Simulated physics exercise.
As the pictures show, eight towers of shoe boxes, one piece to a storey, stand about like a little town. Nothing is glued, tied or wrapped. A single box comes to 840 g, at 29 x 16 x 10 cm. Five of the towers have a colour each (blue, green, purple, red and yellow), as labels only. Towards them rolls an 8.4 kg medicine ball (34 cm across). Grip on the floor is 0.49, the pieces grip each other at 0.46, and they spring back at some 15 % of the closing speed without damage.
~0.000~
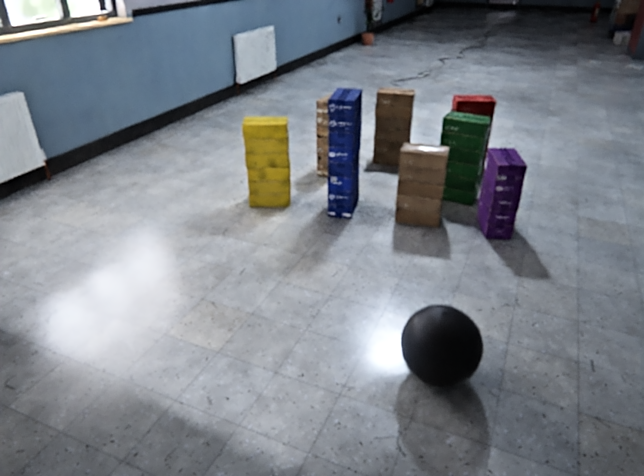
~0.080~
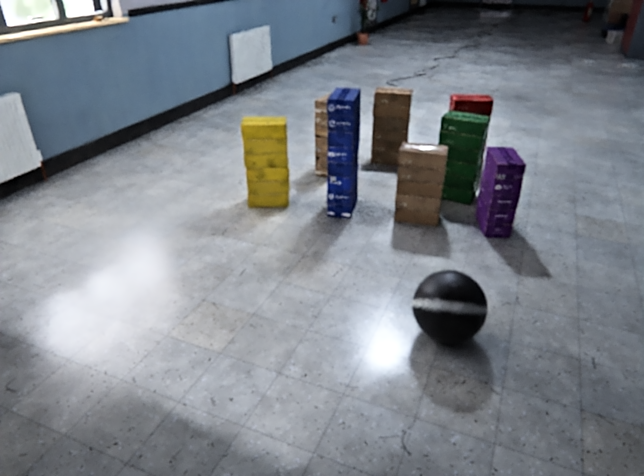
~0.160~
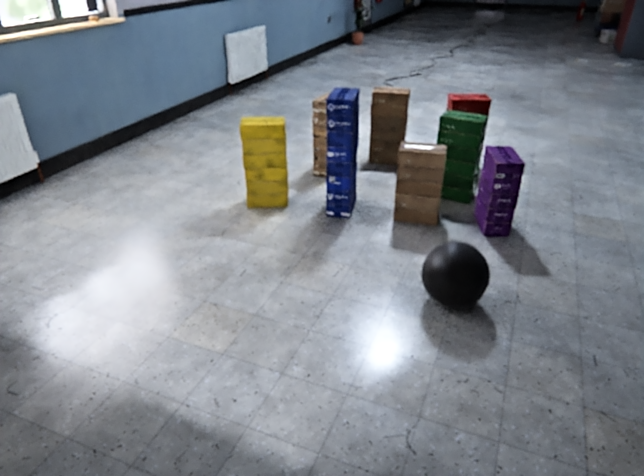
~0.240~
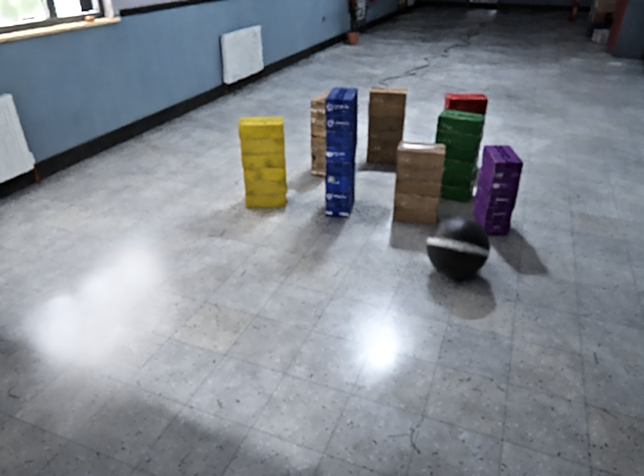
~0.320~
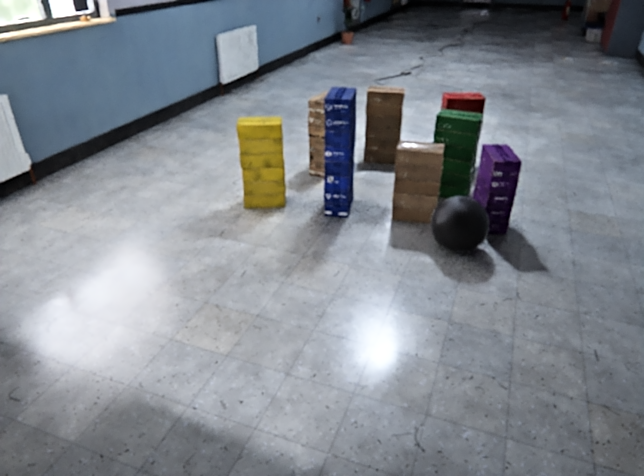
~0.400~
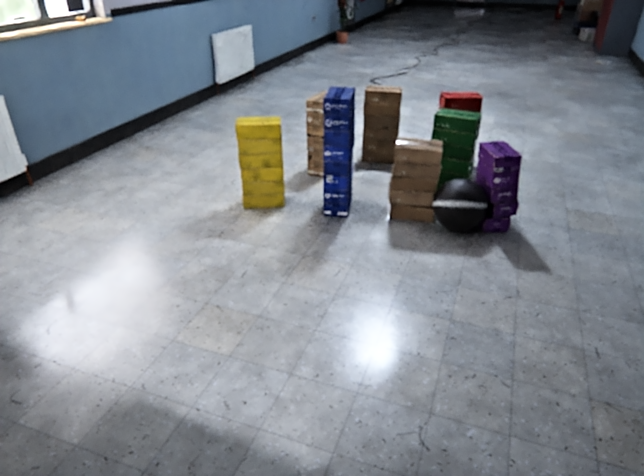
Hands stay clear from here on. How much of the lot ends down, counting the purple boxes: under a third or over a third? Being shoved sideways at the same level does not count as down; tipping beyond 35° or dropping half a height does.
It comes to more than a third.
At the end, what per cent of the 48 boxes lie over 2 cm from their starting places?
Shifted: 45 per cent.
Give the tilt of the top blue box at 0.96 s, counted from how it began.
Some 0°.
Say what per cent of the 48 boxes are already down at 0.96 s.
25 per cent by then.
By 0.60 s, ball still moving; none of the 5 purple boxes down (2 of 48 in all colours); top purple box tilted 33°, 42 mm lower; top green box tilted 9°.
By 0.96 s, ball still moving; 4 of the 5 purple boxes down (11 of 48 in all colours); top purple box on its side; top green box tilted 66°, 14 cm lower.
When it is over (4.0 s), ball rolling away; 4 of the 5 purple boxes down (11 of 48 in all colours); top purple box on its side; top red box moved 34 mm. That is 80 per cent. In pixels of the last frame, middles, top purple box near (484, 210), top red box near (460, 100).
